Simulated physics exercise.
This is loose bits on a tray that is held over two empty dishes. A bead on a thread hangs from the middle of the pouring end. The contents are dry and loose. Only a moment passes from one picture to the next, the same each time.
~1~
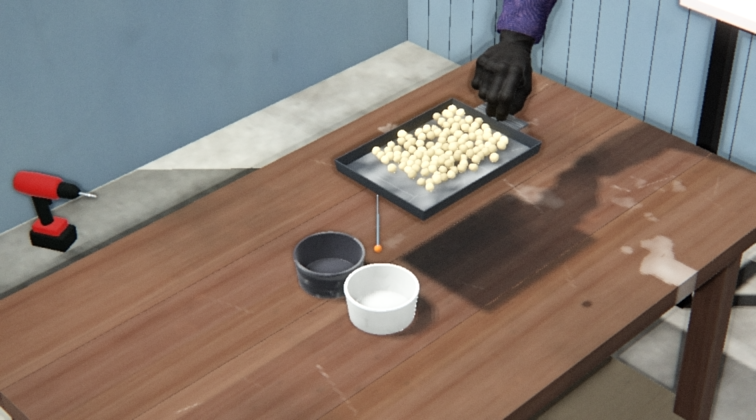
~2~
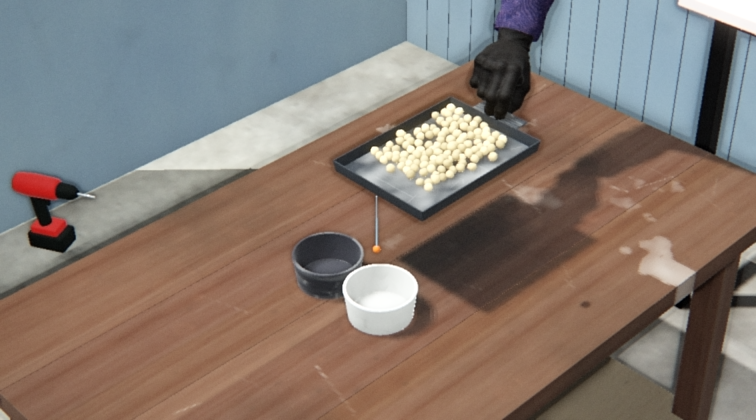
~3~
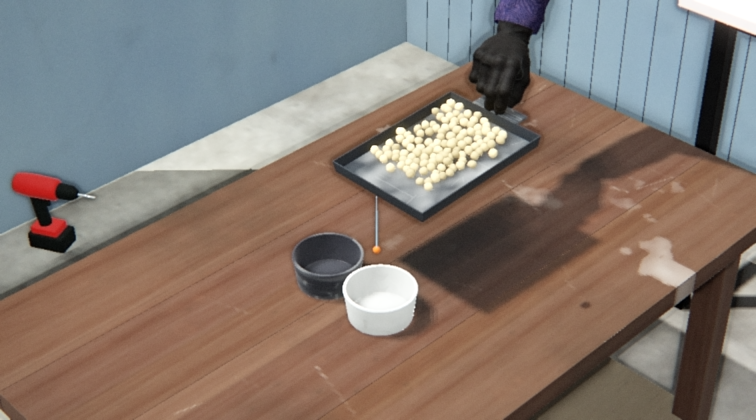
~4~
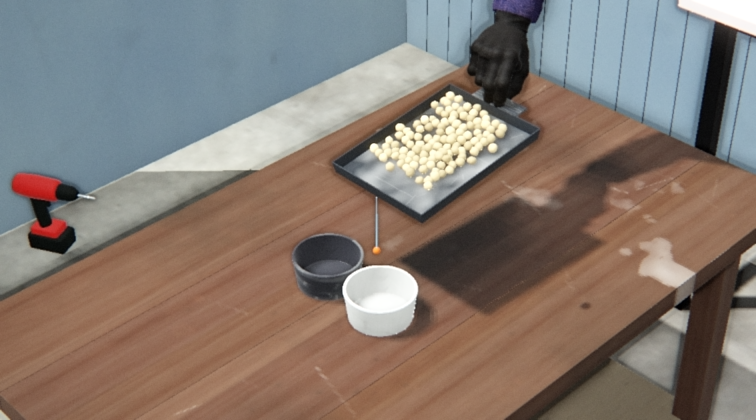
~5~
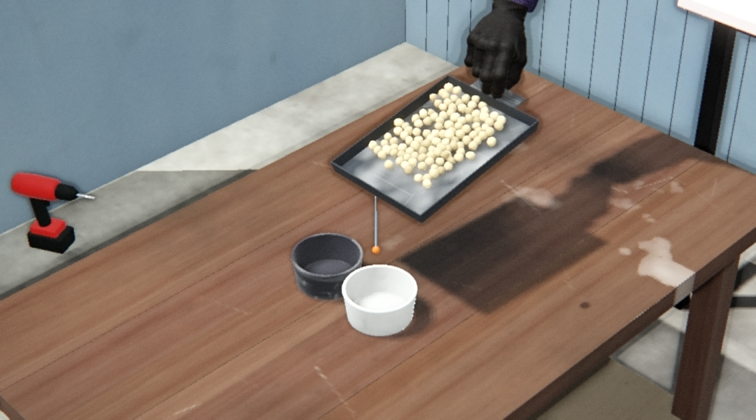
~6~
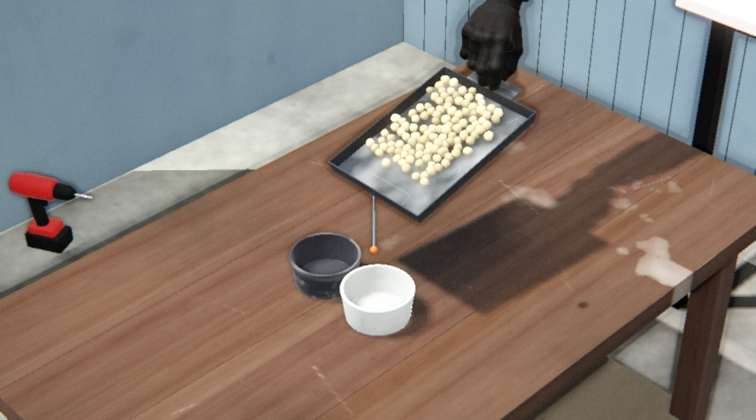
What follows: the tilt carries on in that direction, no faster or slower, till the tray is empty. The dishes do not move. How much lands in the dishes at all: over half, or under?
Caught overall: The larger part.
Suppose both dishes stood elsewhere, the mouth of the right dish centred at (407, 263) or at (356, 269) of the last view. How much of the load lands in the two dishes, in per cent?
In turn 0 and 30 in a hundred.
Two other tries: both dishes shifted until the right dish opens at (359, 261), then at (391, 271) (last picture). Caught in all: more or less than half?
The first try: Below a half. The second: Under half.
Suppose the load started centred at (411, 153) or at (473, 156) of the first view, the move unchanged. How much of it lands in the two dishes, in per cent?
In turn 70 and 70 in a hundred.
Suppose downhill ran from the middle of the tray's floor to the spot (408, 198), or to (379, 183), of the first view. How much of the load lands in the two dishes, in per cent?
Roughly 70 per cent, and 80 per cent.
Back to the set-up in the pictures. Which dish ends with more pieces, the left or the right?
It is the right dish.
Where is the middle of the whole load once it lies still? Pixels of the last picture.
Around (352, 304).
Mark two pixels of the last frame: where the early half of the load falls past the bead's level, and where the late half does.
At about (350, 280), then at (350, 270).
Soon, tray tipped steeply; all on the tray.
A while on, tray tipped right over; nearly all on the tray; a stray few in the left dish.
Towards the end, tray tipped past a quarter turn; about half in the right dish; about a quarter in the left dish; about a third outside both.
Finally, tray tipped past a quarter turn; about half in the right dish; about a quarter in the left dish; about a third outside both.
